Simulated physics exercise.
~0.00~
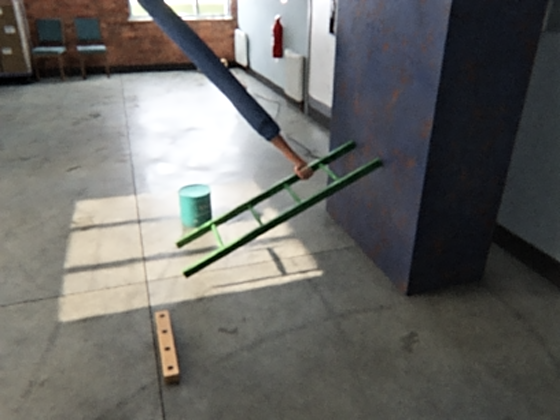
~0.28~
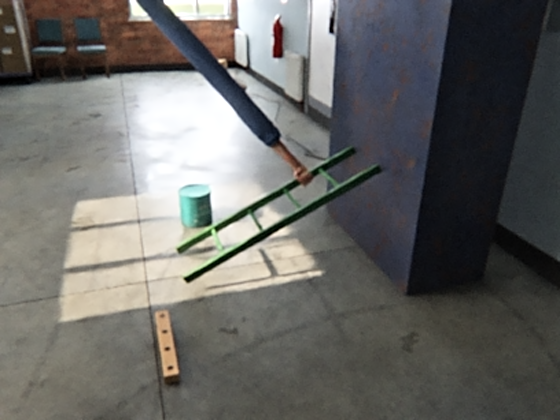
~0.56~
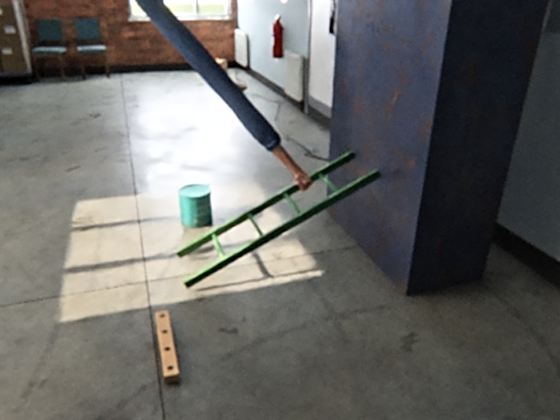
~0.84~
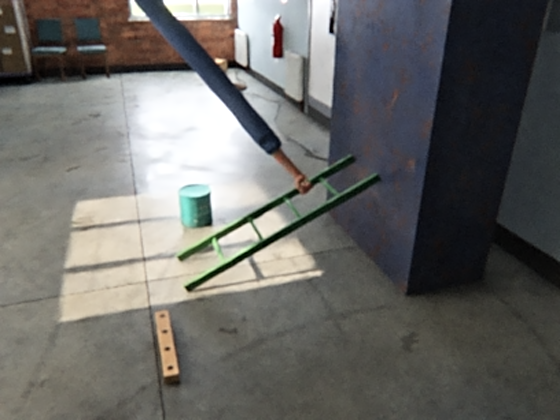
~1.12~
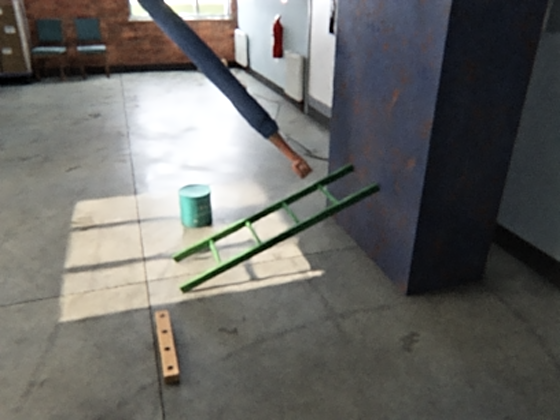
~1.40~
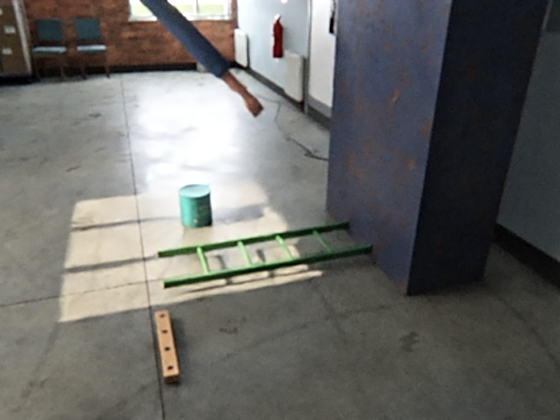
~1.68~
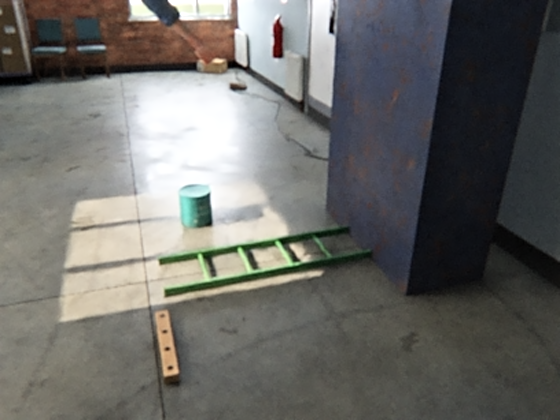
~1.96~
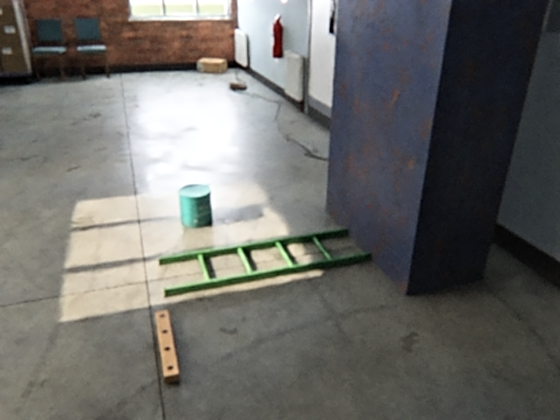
A green ladder slips down flat onto the floor after a hand releases it.
